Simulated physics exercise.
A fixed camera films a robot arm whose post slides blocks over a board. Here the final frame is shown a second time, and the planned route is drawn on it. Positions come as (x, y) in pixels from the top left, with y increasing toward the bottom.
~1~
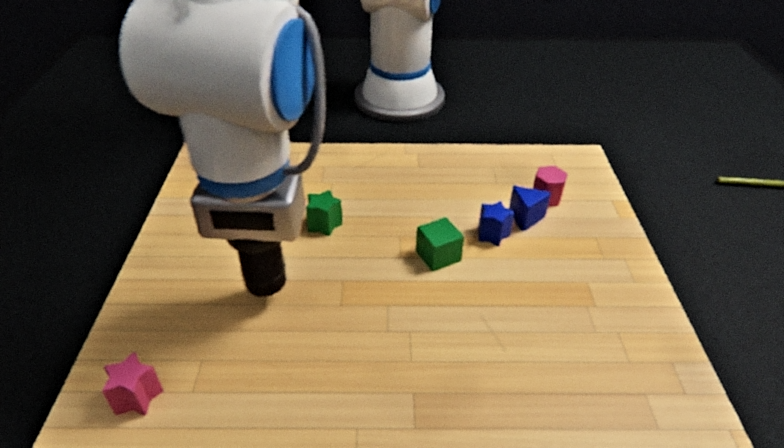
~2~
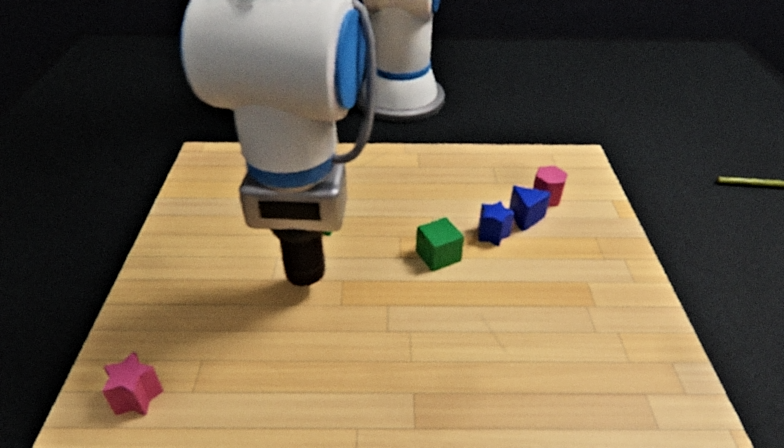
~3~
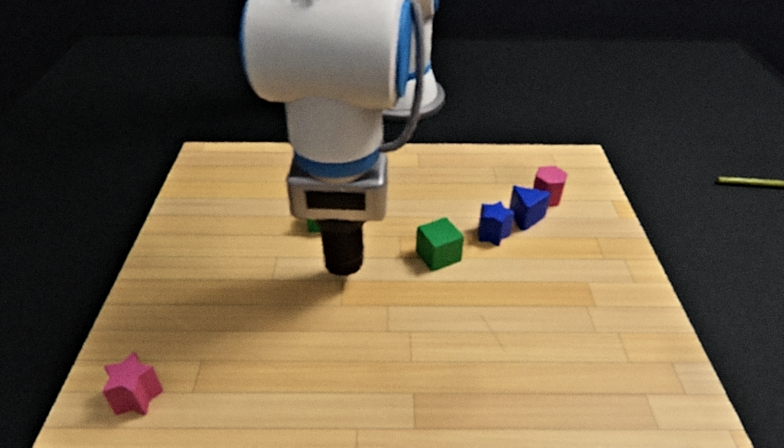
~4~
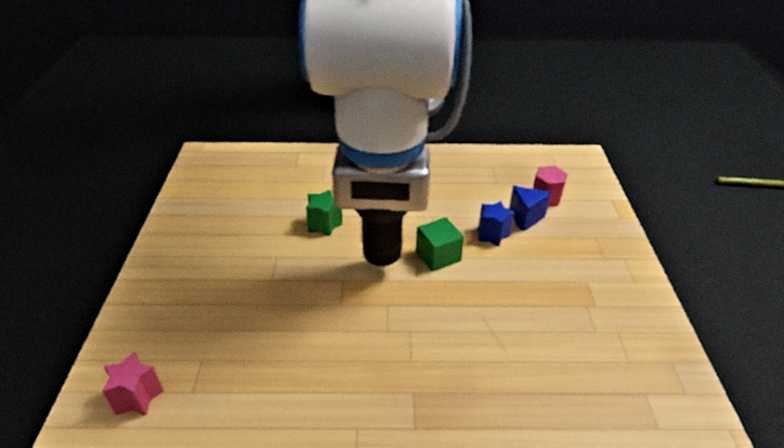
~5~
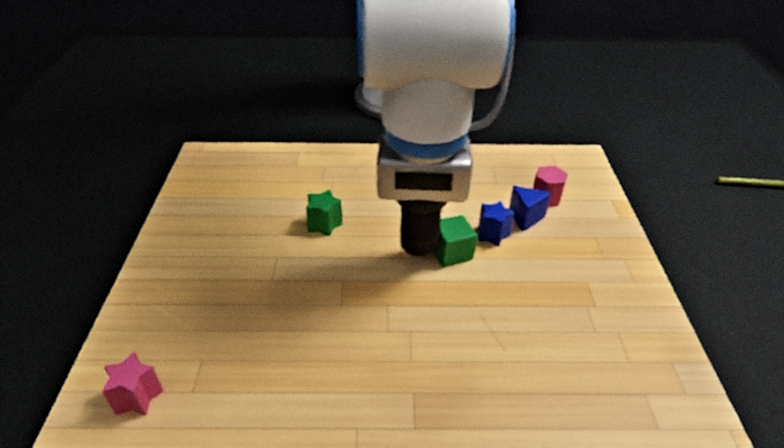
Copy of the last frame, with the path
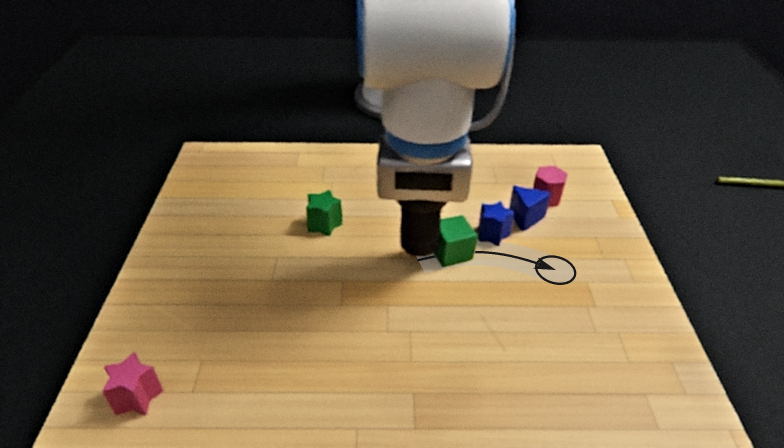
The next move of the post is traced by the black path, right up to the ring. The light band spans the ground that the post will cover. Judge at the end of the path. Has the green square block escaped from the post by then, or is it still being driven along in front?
My answer is that the green square block has slipped off.
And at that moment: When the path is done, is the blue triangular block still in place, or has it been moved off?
In the end it has been moved.
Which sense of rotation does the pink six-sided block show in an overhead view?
Seen from overhead, it turns anticlockwise.
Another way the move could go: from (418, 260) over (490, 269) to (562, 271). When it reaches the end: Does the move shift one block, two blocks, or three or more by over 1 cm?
It should be two.
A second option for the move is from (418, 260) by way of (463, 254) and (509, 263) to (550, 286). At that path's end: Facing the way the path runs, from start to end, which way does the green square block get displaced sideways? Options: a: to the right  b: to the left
I choose b.
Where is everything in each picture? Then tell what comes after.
Post's lower end at (266, 282); green square block at (441, 231); blue star block at (497, 210); blue triangular block at (531, 194); pink six-sided block at (552, 174), in the first frame.
Post at (305, 273); blocks still, in the second frame.
Post at (344, 263); blocks still, in the third frame.
Post at (382, 254); blocks still, in the fourth frame.
Post at (419, 244); green square block at (454, 228); blue star block at (497, 210); blue triangular block at (531, 194); pink six-sided block at (552, 174), in the fifth frame.
Drawn move, from (418, 260) through (463, 252) and (509, 256) to (556, 270).
What follows on the original path. One third of the way, post at (466, 237); green square block at (499, 218); blue star block at (521, 203); blue triangular block at (539, 193), turned 15° anticlockwise.
Two thirds of the way, post at (512, 240); green square block at (528, 211), turned 40° anticlockwise; blue star block at (538, 194); blue triangular block at (559, 187), turned 15° anticlockwise; pink six-sided block at (555, 171), turned 20° anticlockwise.
At the end, post at (560, 254); green square block at (530, 211), turned 45° anticlockwise; blue star block at (538, 193); blue triangular block at (561, 187), turned 15° anticlockwise; pink six-sided block at (556, 171), turned 20° anticlockwise.
